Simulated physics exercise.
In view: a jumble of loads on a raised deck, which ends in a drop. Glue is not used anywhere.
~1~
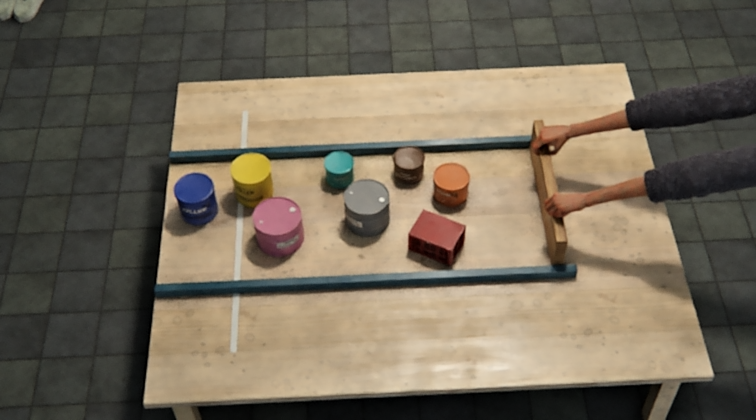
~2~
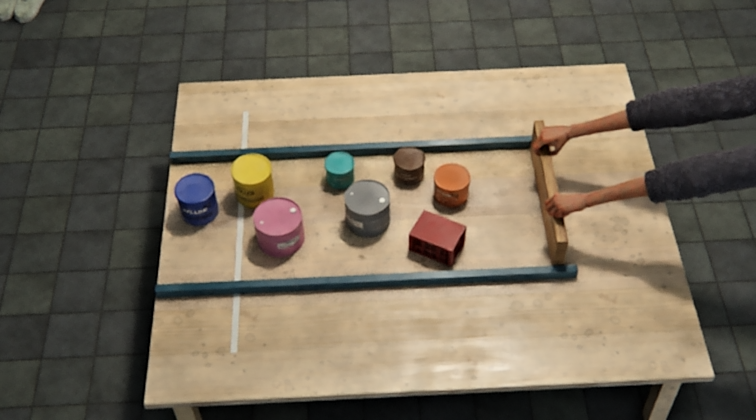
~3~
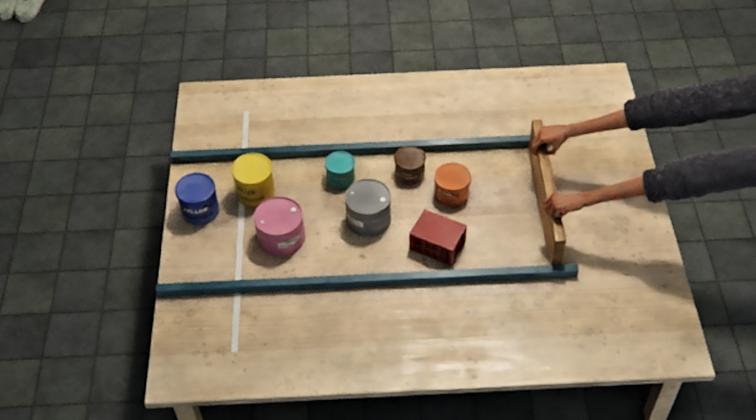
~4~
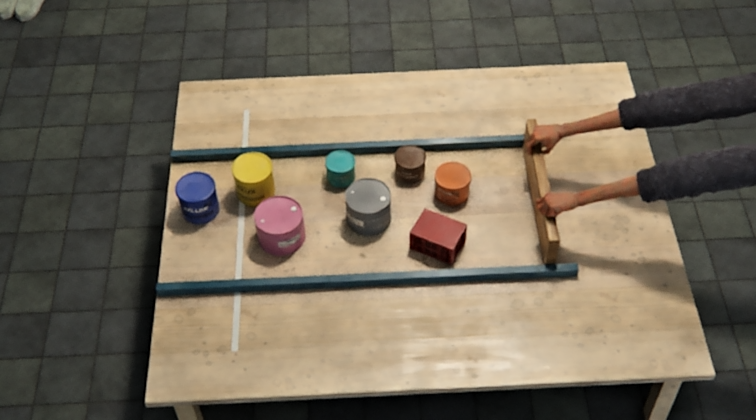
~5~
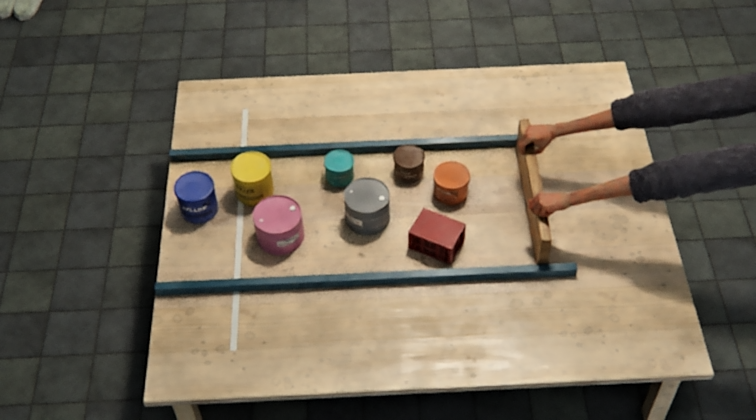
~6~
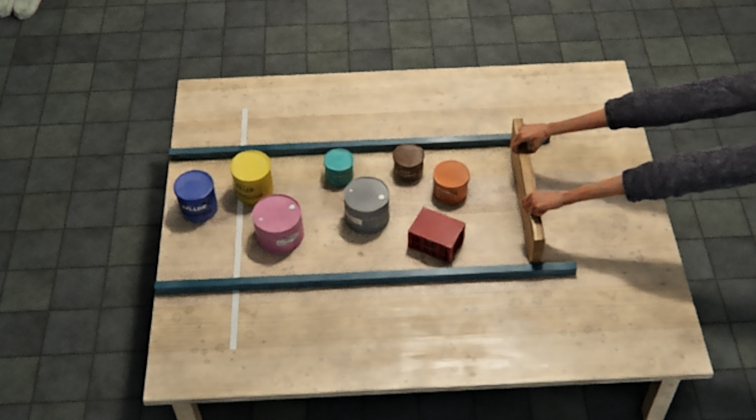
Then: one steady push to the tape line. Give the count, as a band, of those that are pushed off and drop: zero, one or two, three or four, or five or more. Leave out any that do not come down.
After that push, what drops off the edge is fewer than three, not none.
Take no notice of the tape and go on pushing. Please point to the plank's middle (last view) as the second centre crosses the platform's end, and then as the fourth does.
At the first moment about (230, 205), at the next about (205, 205).
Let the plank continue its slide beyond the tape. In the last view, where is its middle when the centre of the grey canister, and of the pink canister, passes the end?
Approx. (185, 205) / approx. (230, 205) for the other.
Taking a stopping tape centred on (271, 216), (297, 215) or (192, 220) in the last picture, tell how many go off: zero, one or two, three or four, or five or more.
In the order of the places given: None; none at all; three or four.
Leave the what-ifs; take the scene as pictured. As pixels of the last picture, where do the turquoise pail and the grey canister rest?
Turquoise pail: (200, 175); grey canister: (215, 220).
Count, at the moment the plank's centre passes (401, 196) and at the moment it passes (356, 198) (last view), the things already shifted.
Well, it's 4 at the first one and 5 at the second.
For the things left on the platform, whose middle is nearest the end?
The pink canister winds up nearest.
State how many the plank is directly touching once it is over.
The count comes out at 4.
Early on, none off yet; blue pail at rest near (196, 197); yellow pail at rest near (253, 178); pink canister at rest near (278, 224).
A while later, none off yet; blue pail at rest near (196, 197); yellow pail at rest near (253, 178); pink canister travelled a little near (268, 225).
Finally, the number that fall off is one or two; lost, blue pail.
